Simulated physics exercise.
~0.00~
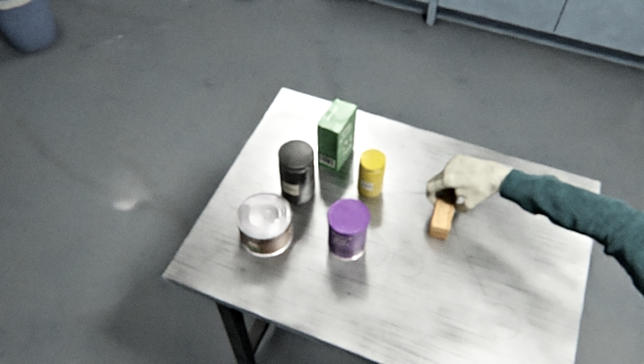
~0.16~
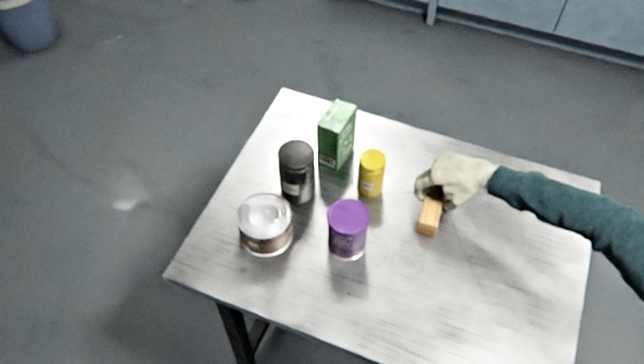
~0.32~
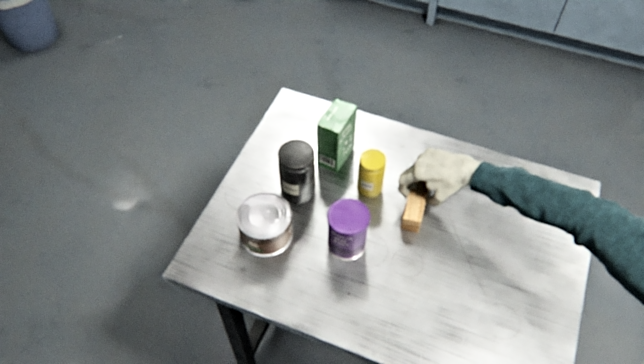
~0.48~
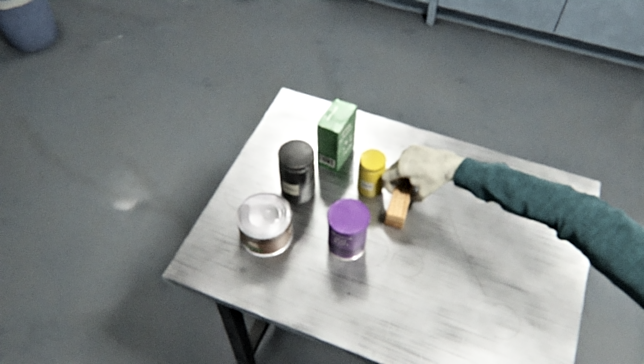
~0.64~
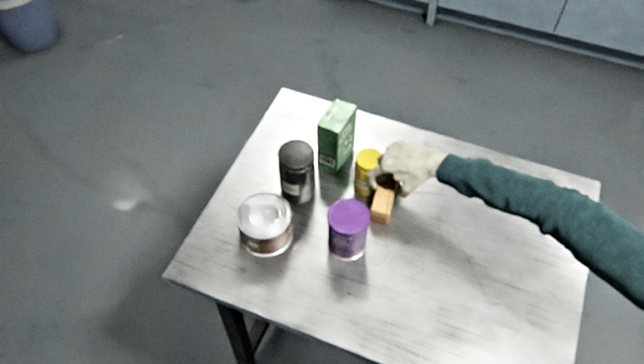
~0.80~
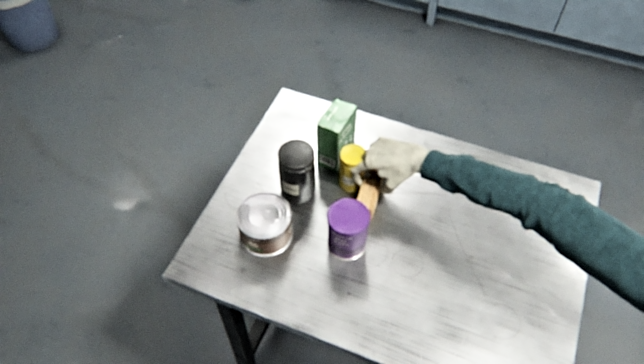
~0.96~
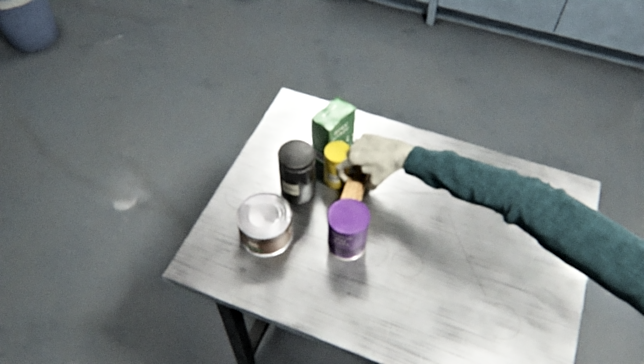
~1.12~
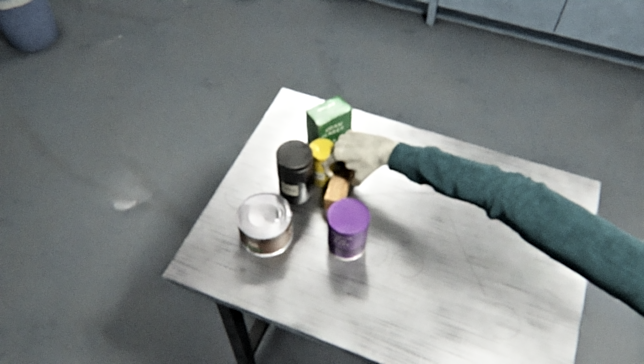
A gloved hand in a dark green sleeve slides a small orange-brown block leftward across a pale tabletop, where a yellow jar, a green packet, a black jar, a purple tin and a wide brown tub with a pale lid stand grouped. The block crosses the open space and reaches the yellow jar. Still moving left, it pushes the jar along upright, passing behind the purple tin and in front of the green packet. At the end, the yellow jar stands close beside the black jar, with the hand still at the block. The tub, black jar and purple tin have kept their places.
